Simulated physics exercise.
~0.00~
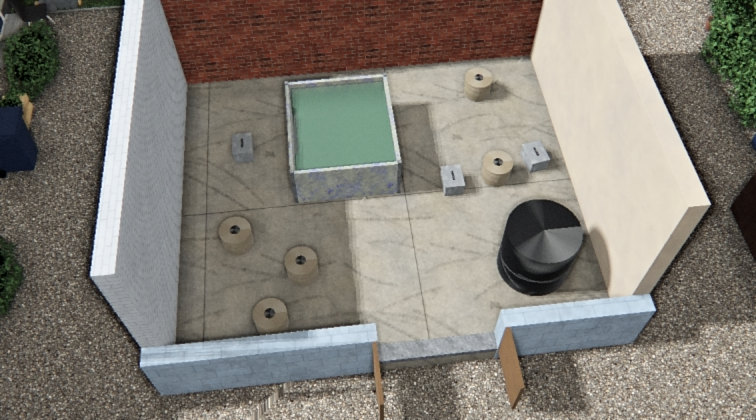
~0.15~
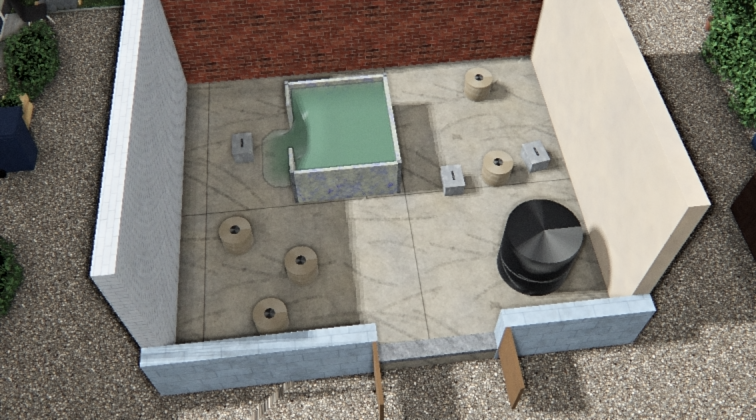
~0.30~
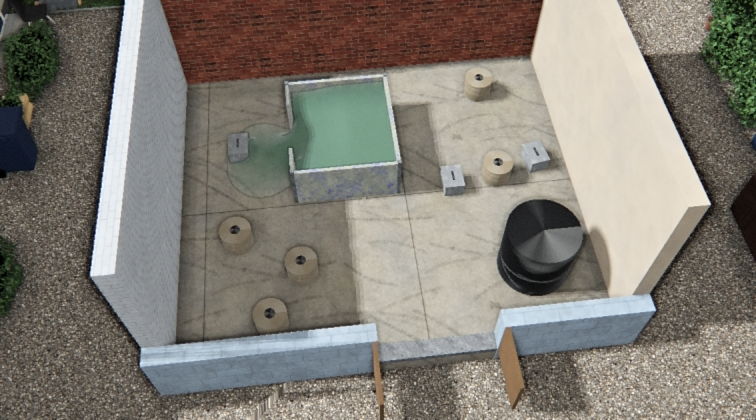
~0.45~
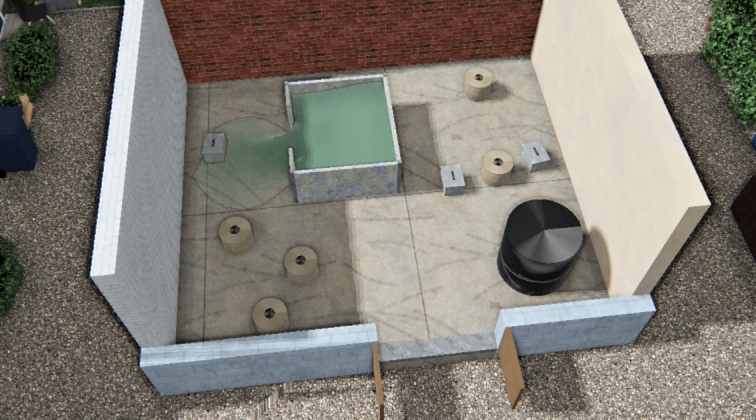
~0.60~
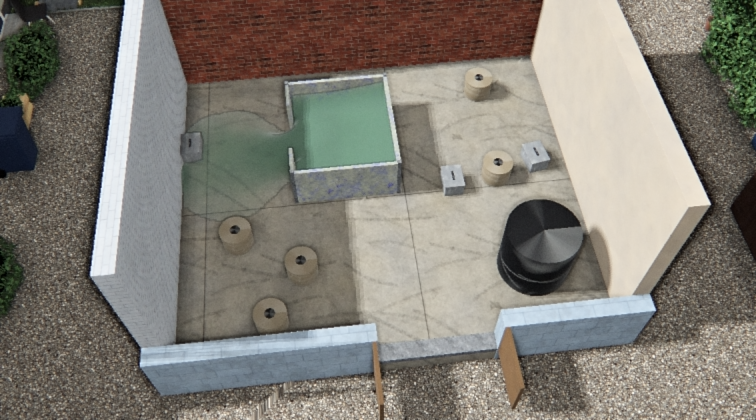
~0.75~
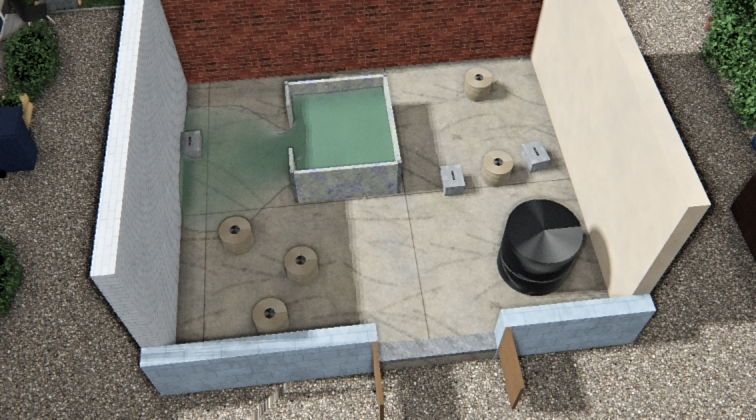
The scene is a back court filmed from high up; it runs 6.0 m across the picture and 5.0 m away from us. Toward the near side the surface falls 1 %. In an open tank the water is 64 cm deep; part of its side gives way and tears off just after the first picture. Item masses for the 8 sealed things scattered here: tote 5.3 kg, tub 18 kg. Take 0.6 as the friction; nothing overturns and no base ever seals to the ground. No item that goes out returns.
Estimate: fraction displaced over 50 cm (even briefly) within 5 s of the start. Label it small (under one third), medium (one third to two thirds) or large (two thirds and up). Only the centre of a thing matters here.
Small.
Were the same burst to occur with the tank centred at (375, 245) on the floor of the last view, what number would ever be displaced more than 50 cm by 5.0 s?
Count: 4.
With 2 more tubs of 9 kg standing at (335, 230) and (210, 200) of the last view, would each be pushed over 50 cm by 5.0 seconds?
Outcome: Stays within first, breaks the threshold second.
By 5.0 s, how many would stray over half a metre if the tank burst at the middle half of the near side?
Result: 2.
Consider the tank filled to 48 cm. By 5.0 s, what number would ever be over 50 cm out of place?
That would give 1.
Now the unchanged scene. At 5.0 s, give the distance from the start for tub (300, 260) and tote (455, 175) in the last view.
Net shifts, in order: 0 cm and 0 cm.
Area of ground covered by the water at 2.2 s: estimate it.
About 10.5 m2.
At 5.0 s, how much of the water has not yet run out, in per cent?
Close to 100 in a hundred parts remain.
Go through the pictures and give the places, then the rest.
In the first picture, a tote at (242, 143), on the bottom; a tote at (453, 176), on the bottom; 2.6 m2 under water; 0 of 8 have shifted.
In the second picture, a tote at (242, 143) rests on the ground; a tote at (453, 176) rests on the ground; 3.1 m2 under water; 0 of 8 have shifted.
In the third picture, a tote at (238, 143) rests on the ground, 6 cm from its start; a tote at (453, 176), on the bottom; water covers 3.7 m2; 1 of 8 have shifted.
In the fourth picture, a tote at (213, 143), on the bottom, 44 cm from its start; a tote at (453, 176) rests on the ground; water covers 4.7 m2; 1 of 8 have shifted.
In the fifth picture, a tote at (190, 143) rests on the ground, 80 cm from its start; a tote at (453, 176) rests on the ground; water covers 5.5 m2; 1 of 8 have shifted.
In the sixth picture, a tote at (190, 141) rests on the ground, 81 cm from its start; a tote at (453, 176) rests on the ground; 6.0 m2 under water; 1 of 8 have shifted.
After 1.1 s 1 of 8 are over 50 cm from their spots; 1 afloat.
After 2.2 s 1 of 8 are over 50 cm from their spots; 1 afloat.
After 3.5 s 2 of 8 are over 50 cm from their spots; 1 afloat.
After 5.0 s 2 of 8 are over 50 cm from their spots, and 2 have been at some point; 1 afloat.
